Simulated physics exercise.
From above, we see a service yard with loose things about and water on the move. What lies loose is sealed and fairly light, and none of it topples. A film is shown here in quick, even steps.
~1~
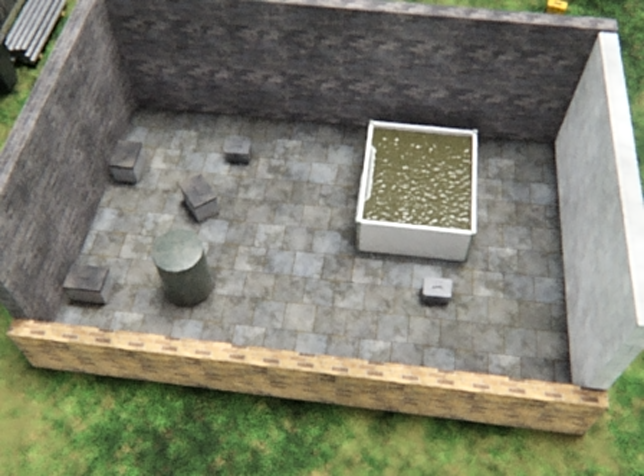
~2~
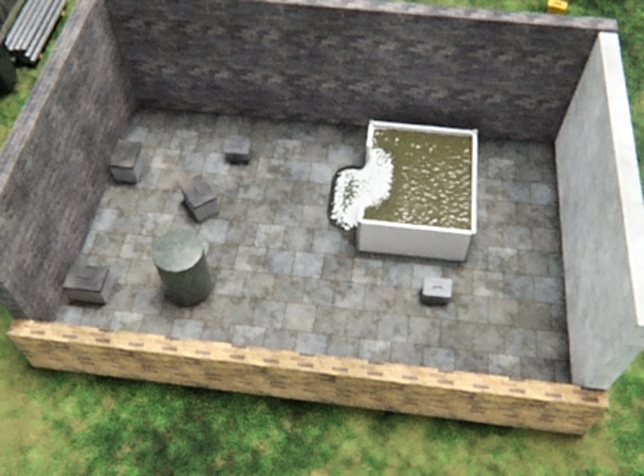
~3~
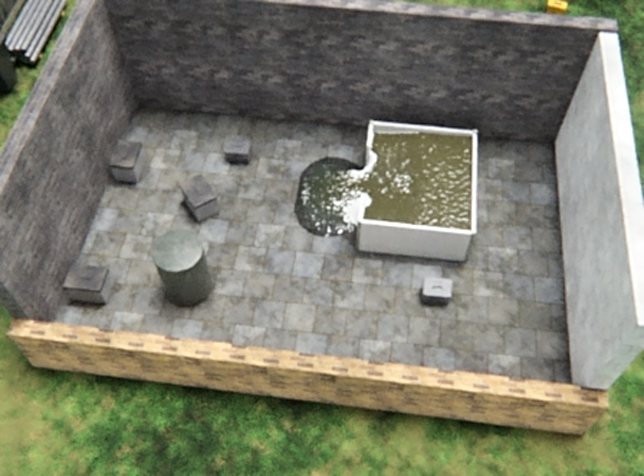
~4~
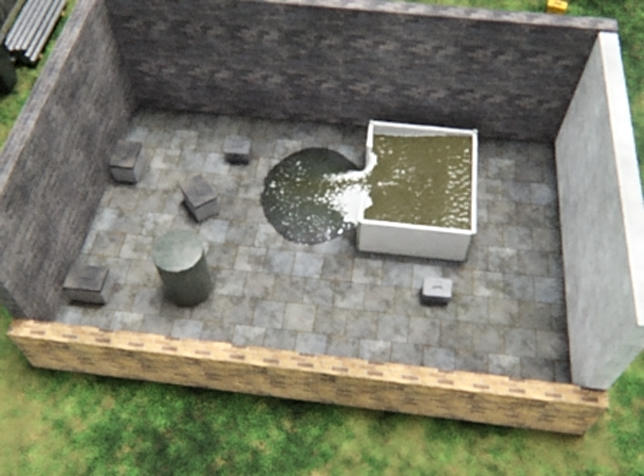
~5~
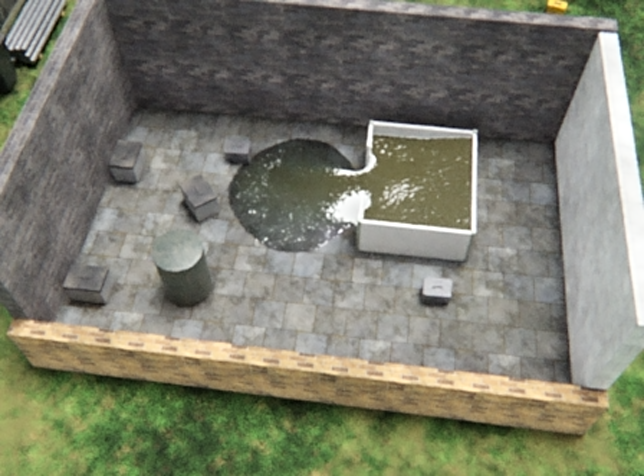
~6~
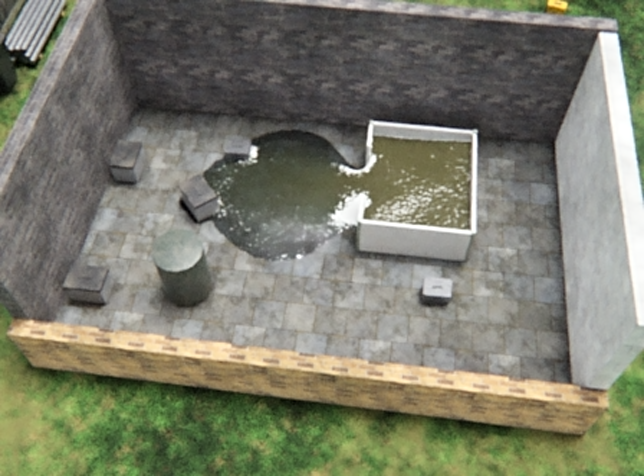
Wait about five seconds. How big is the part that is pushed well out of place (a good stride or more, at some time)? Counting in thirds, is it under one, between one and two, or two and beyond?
In thirds: Two or beyond.
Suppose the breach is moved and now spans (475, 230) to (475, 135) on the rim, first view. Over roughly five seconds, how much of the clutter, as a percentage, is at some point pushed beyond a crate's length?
Close to 40 in a hundred.
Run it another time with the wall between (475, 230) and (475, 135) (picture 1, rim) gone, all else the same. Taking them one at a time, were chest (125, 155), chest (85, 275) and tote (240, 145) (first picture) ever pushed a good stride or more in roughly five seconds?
Each in turn, ends up that far off, never travels that far, ends up that far off.
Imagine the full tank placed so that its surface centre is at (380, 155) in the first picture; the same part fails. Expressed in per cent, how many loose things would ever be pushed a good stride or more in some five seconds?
My guess is about 80 percent of them.
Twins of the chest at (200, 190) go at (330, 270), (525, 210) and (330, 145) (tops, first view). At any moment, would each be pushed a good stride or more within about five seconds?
Listed in sequence, the answers are remains nearby, remains nearby and displaced a stride.
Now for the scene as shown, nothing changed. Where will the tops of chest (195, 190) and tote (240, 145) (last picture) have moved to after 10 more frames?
Close to pixel (83, 236) and pixel (145, 104).
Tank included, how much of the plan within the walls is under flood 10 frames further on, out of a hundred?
Estimate: About 55 %.
A moment on, 1 of 5 are well off their spots; 0 afloat.
Next, 2 of 5 are well off their spots; 3 afloat.
Later, 3 of 5 are well off their spots; 4 afloat.
In the end, 4 of 5 are well off their spots, and 4 have been at some point; 4 afloat.
